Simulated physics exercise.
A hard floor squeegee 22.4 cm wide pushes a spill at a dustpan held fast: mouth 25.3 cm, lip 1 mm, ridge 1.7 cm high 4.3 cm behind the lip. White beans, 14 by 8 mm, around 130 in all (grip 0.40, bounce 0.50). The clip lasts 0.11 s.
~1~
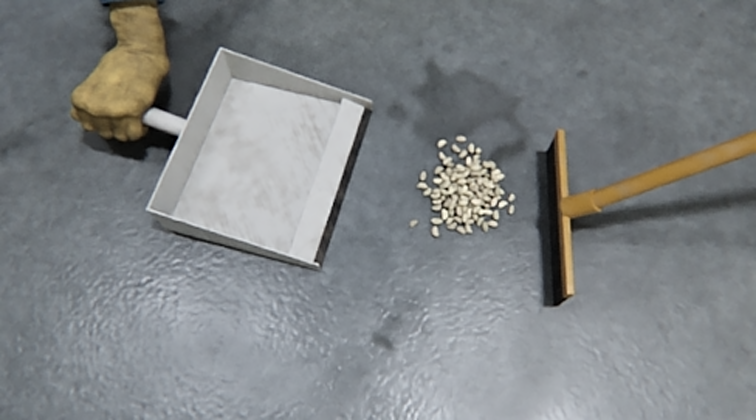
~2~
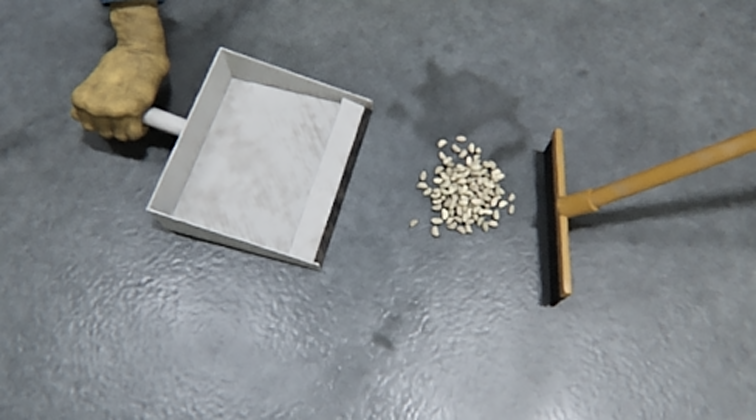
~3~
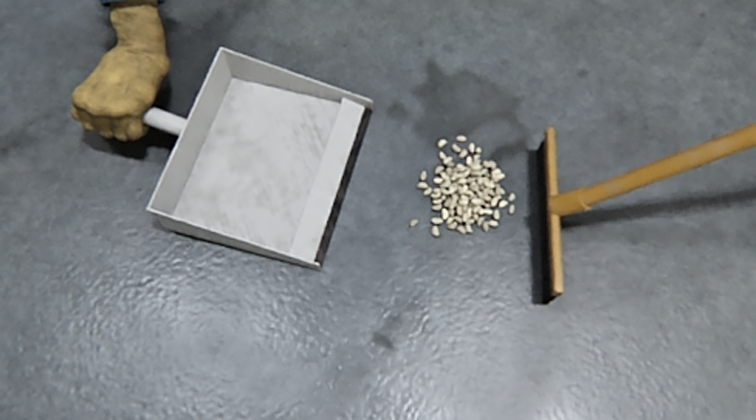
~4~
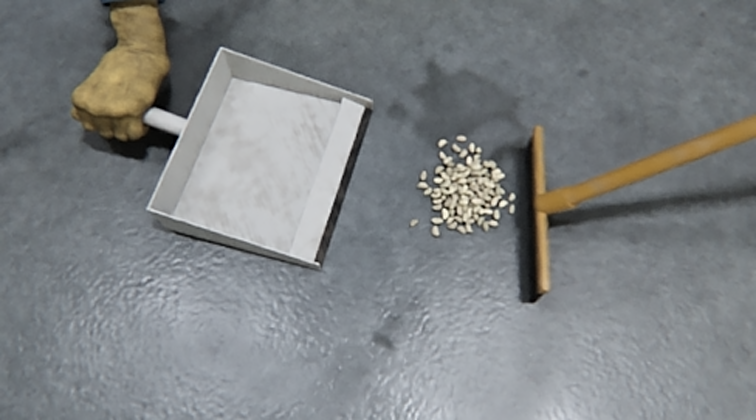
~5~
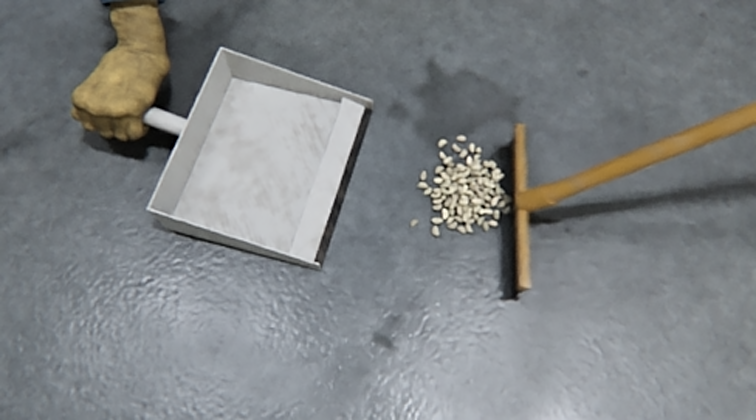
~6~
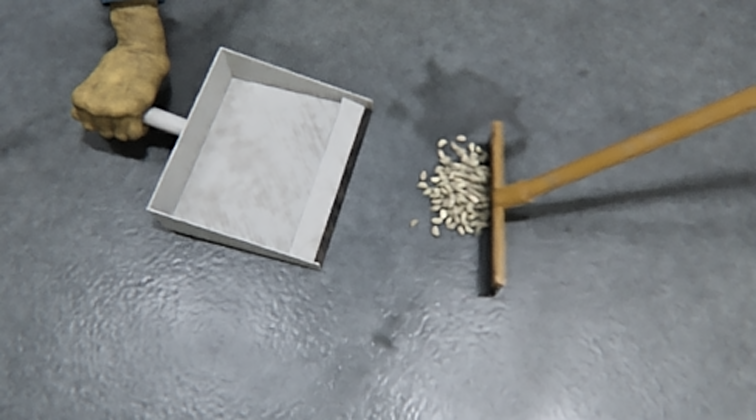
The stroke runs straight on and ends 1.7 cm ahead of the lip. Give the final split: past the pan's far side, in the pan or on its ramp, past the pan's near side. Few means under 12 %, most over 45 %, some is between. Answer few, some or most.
Past the pan's far side: Few; in the pan or on its ramp: Most; past the pan's near side: Few.
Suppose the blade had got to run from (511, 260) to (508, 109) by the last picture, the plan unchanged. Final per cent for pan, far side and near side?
Pan 50, far 5, near 5.
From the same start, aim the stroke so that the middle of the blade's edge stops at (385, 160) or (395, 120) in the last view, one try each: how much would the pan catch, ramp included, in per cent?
About 60 and 40 per cent.
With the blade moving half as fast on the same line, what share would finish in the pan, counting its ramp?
It would be near 30 per cent.
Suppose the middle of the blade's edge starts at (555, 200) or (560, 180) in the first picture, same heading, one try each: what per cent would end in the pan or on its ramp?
About 55 and 55 per cent.
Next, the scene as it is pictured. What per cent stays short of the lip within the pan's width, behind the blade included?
About 35 per cent.
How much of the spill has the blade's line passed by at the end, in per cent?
Roughly 0 per cent.
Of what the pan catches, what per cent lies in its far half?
Roughly 50 per cent.
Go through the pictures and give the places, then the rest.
In the first picture, blade from (568, 293) to (559, 136), moved 0.0 cm, 0 of the pieces shifted so far; middle of the pieces at (464, 190); pan at (260, 164).
In the second picture, blade from (565, 293) to (556, 136), moved 0.3 cm, 0 of the pieces shifted so far; middle of the pieces at (464, 190).
In the third picture, blade from (556, 292) to (549, 134), moved 1.4 cm, 0 of the pieces shifted so far; middle of the pieces at (464, 190).
In the fourth picture, blade from (543, 290) to (536, 133), moved 3.0 cm, 0 of the pieces shifted so far; middle of the pieces at (465, 190).
In the fifth picture, blade from (523, 287) to (519, 131), moved 5.4 cm, 2 of the pieces shifted so far; middle of the pieces at (465, 190).
In the sixth picture, blade from (498, 283) to (496, 128), moved 8.4 cm, 86 of the pieces shifted so far; middle of the pieces at (460, 191); pan at (260, 163).
Then, 0.08 s after the last picture, middle of the blade 10 cm from the lip; 0 % over the lip, far side 0 %, near side 0 %.
Then, 0.13 s after the last picture, middle of the blade 5 cm from the lip; 10 % over the lip, far side 0 %, near side 0 %.
Then, 0.33 s after the last picture, middle of the blade 4 cm from the lip; 75 % over the lip, far side 0 %, near side 0 %.
In the end, far side 0 %, pan 65 %, near side 0 %, in front of the lip or behind the blade 35 %.
